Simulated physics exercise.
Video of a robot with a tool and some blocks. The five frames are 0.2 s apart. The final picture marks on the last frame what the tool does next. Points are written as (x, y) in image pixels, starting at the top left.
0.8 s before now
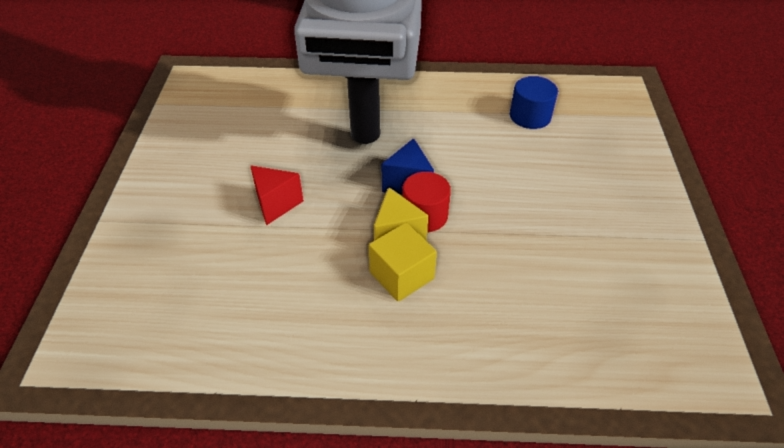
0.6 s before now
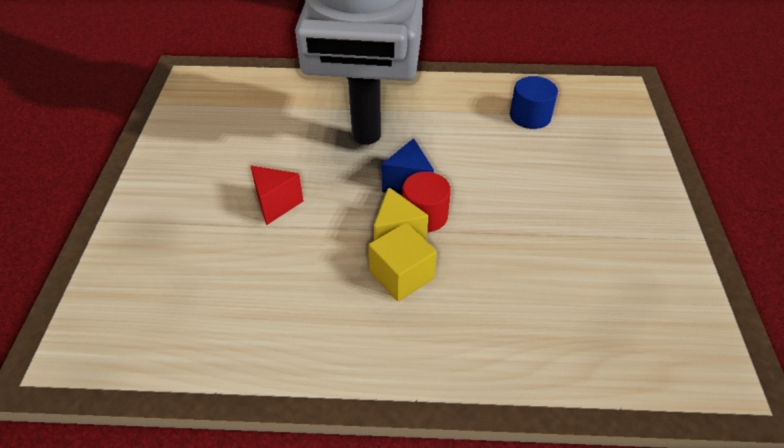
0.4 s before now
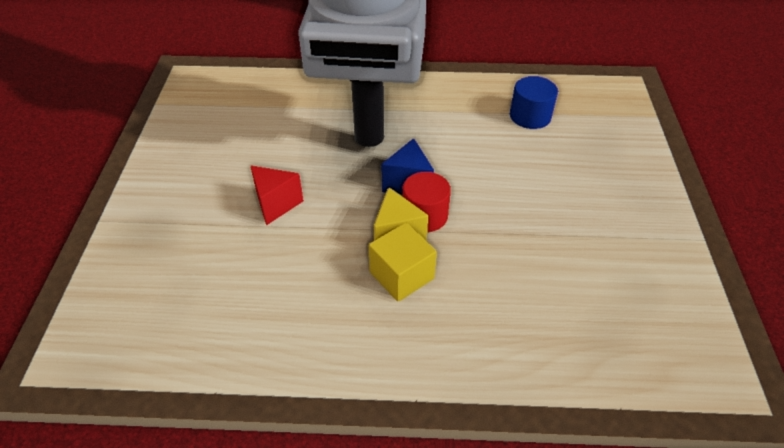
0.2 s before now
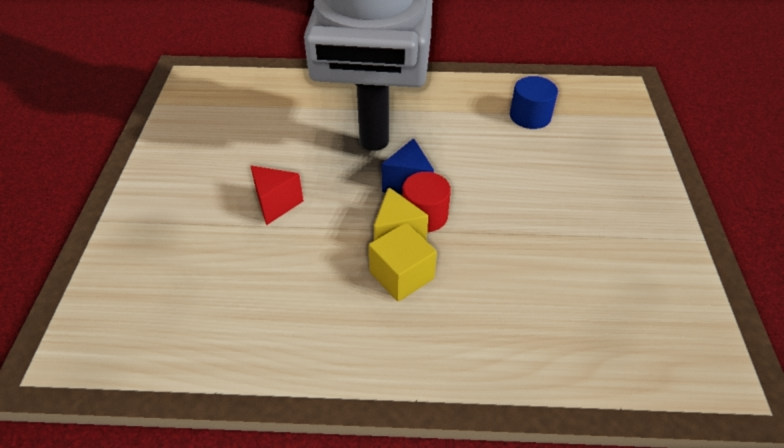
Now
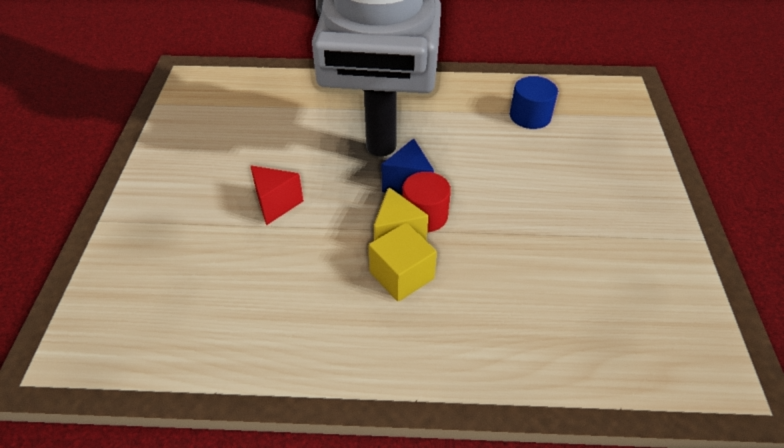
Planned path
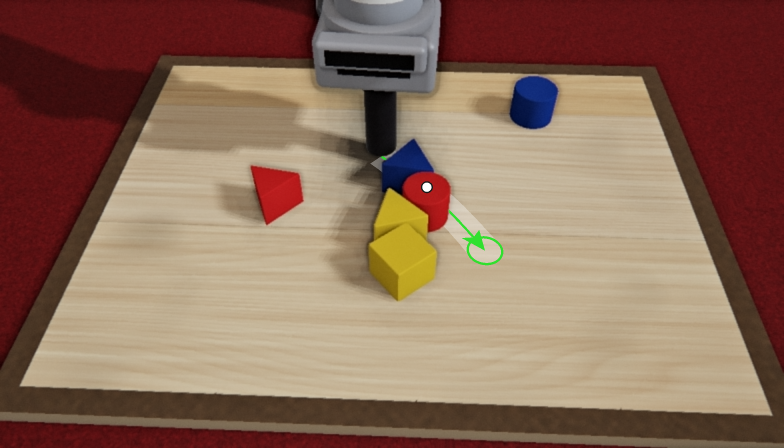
On a wooden board with a dark border, a robot's black tool crept slightly right and toward the viewer, nearing the blue triangular block, while all the red, yellow and blue blocks stayed still.
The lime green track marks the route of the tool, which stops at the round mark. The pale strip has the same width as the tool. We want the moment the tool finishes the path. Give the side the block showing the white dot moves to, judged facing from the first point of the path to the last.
Its shift is rightward.
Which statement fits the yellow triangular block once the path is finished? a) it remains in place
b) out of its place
That would be a.
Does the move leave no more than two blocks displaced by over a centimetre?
Yes.
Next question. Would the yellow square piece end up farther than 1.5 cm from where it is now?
No, I don't think so.
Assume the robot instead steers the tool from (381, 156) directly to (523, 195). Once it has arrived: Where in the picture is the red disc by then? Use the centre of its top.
In the picture, it is at (440, 202).
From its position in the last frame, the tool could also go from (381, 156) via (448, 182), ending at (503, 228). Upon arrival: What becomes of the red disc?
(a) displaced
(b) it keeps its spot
It's a.
Drawn move, from (381, 156) via (434, 197), ending at (485, 250); the dot is on the red disc.
On the path given first. One third of the way, tool (418, 173); blue triangular block (442, 171); red disc (440, 199).
Two thirds of the way, tool (453, 205); blue triangular block (491, 193); red disc (458, 220).
At the end, tool (487, 241); yellow triangular block still; yellow square piece still; blue triangular block (518, 208), turned 60° anticlockwise; red disc (466, 250).
